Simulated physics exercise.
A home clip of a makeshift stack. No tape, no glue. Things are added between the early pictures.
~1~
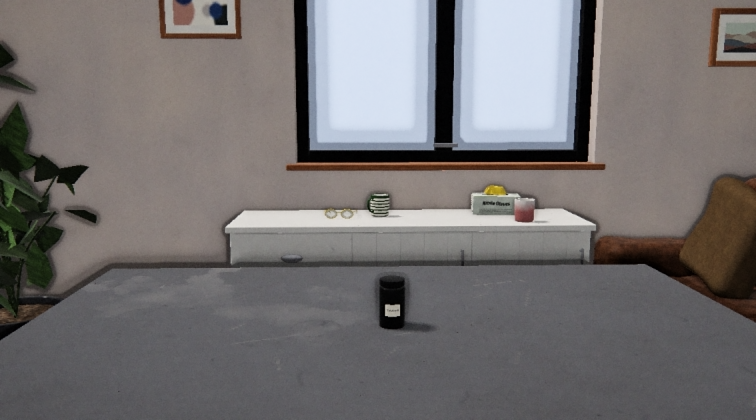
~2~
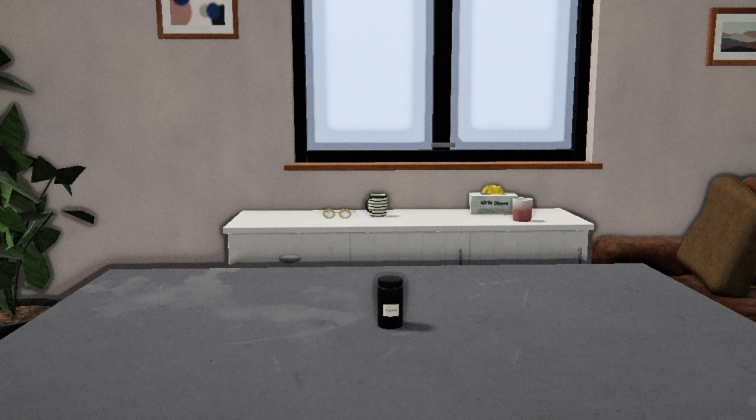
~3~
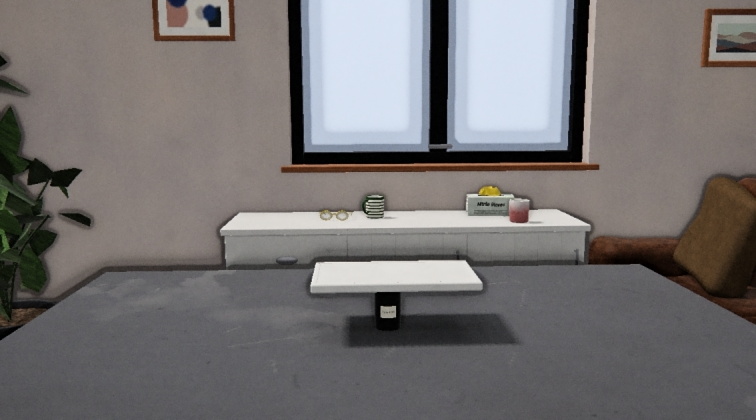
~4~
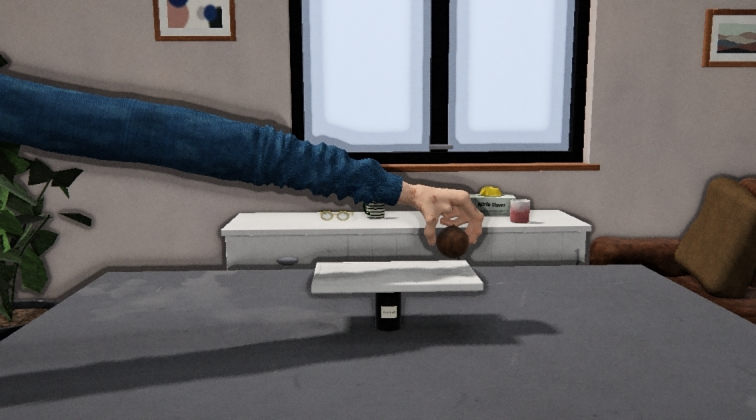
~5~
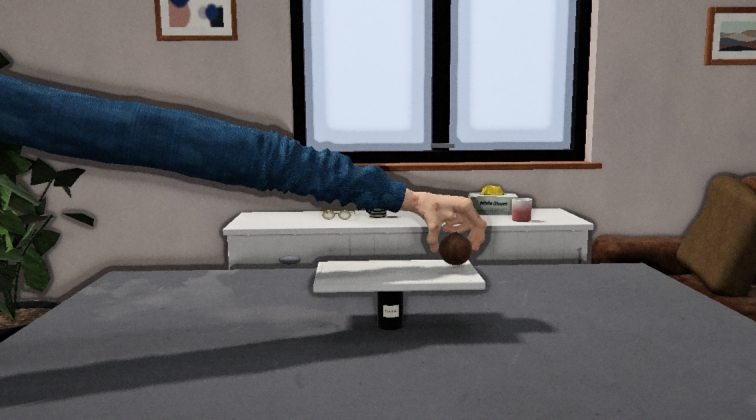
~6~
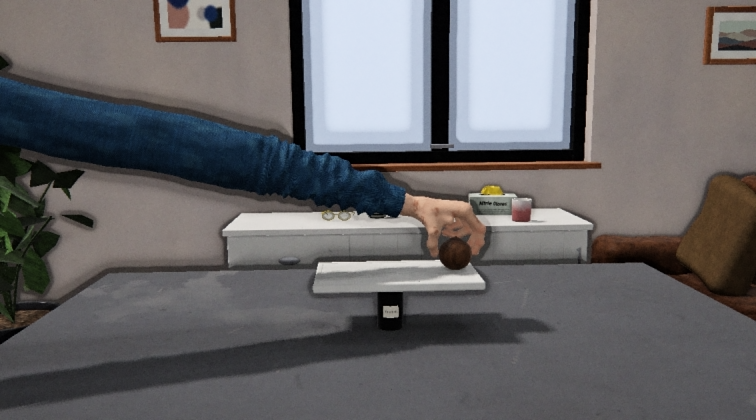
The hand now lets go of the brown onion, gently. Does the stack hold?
In the end the stack comes apart.
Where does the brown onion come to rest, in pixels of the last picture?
Around (499, 308).
Then, 0.30 s after the last picture, brown onion now fallen; white lid tipped 31° from how it was.
Then, 0.40 s after the last picture, white lid tipped 44° from how it was.
Then, 0.60 s after the last picture, white lid tipped 36° from how it was.
Then, 1.10 s after the last picture, white lid tipped 32° from how it was.
At rest, fallen, brown onion; left askew, white lid; black shaker in place. Seen from the same camera at the end, brown onion near (499, 308). The stack gives way.
